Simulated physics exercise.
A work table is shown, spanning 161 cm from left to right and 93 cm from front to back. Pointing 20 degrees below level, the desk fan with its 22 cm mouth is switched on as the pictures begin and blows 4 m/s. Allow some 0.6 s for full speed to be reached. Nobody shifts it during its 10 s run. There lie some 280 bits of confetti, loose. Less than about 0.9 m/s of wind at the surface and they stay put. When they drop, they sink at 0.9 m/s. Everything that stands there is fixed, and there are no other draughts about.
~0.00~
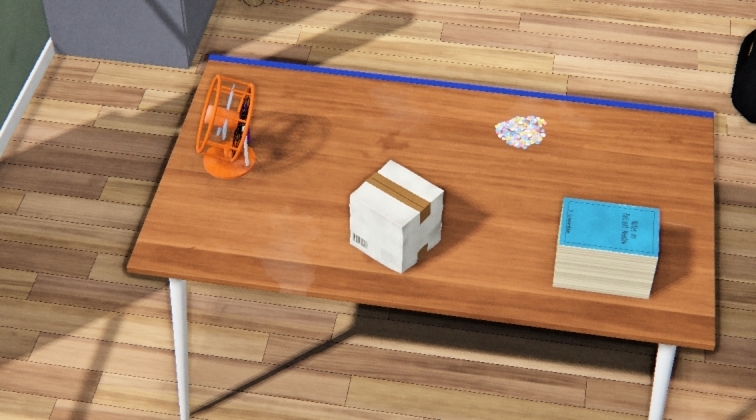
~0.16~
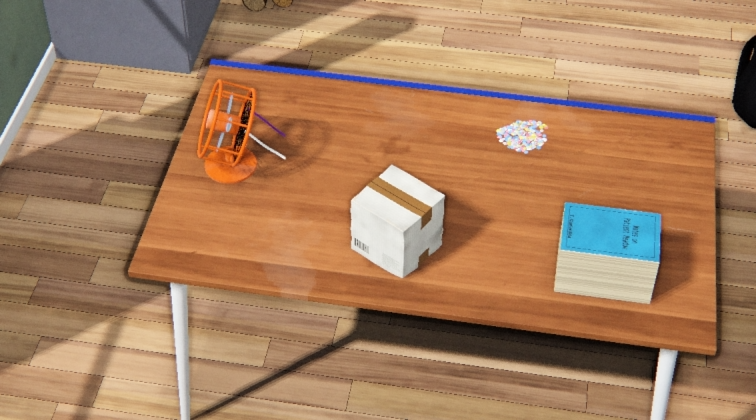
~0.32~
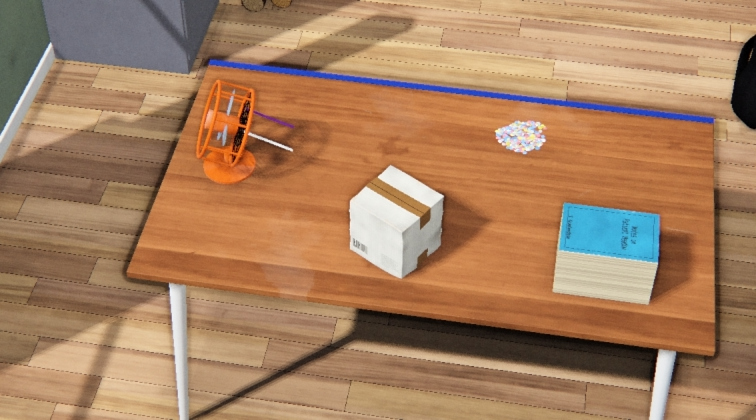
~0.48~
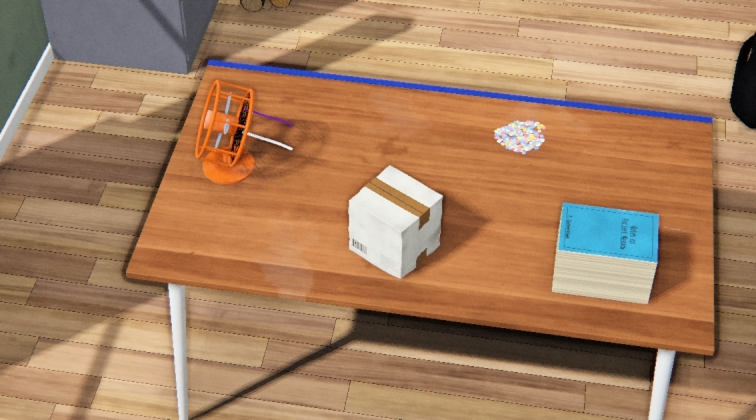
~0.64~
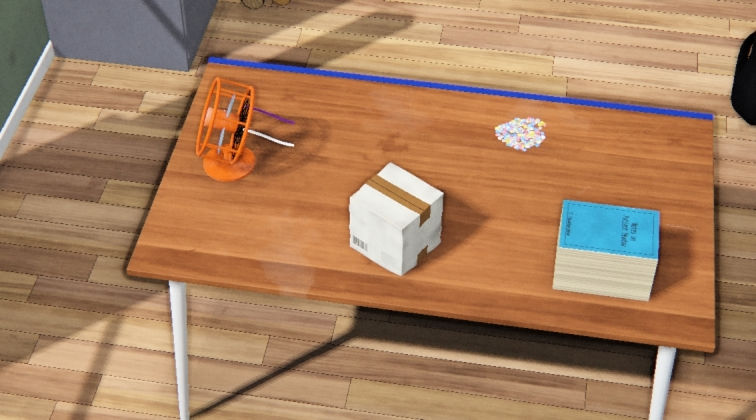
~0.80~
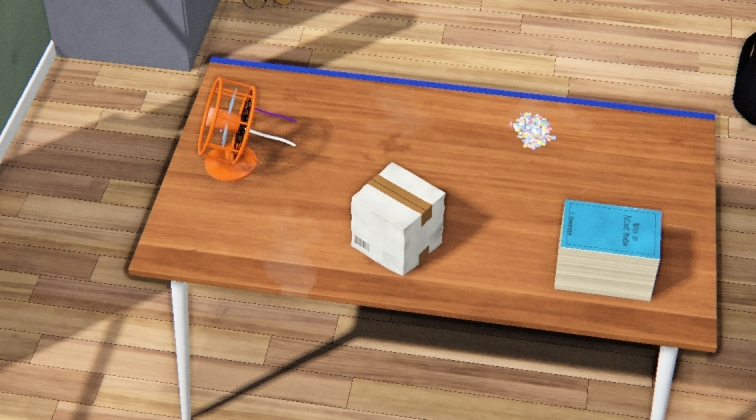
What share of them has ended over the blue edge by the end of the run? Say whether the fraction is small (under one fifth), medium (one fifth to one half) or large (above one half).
Large, above one half.
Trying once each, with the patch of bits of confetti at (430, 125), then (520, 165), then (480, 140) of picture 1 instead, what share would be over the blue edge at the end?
In turn: 100 per cent, 1 per cent, 80 per cent.
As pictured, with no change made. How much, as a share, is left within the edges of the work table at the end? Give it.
My guess is near 0 per cent.
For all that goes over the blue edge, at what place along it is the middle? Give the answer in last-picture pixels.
The halfway point of the crossings is around (622, 104) in the last picture.
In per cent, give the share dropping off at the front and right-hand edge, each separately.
About 0 per cent at the front edge and 10 per cent at the right-hand edge.
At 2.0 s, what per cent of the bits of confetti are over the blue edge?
I'd put it at some 90 %.
After 2.0 s, 87 % are over the blue edge; 100 % have settled or left.
After 3.2 s, 87 % are over the blue edge; 100 % have settled or left.
After 5.5 s, 87 % are over the blue edge; 100 % have settled or left.
After 10.0 s, at the end, 87 % are over the blue edge.
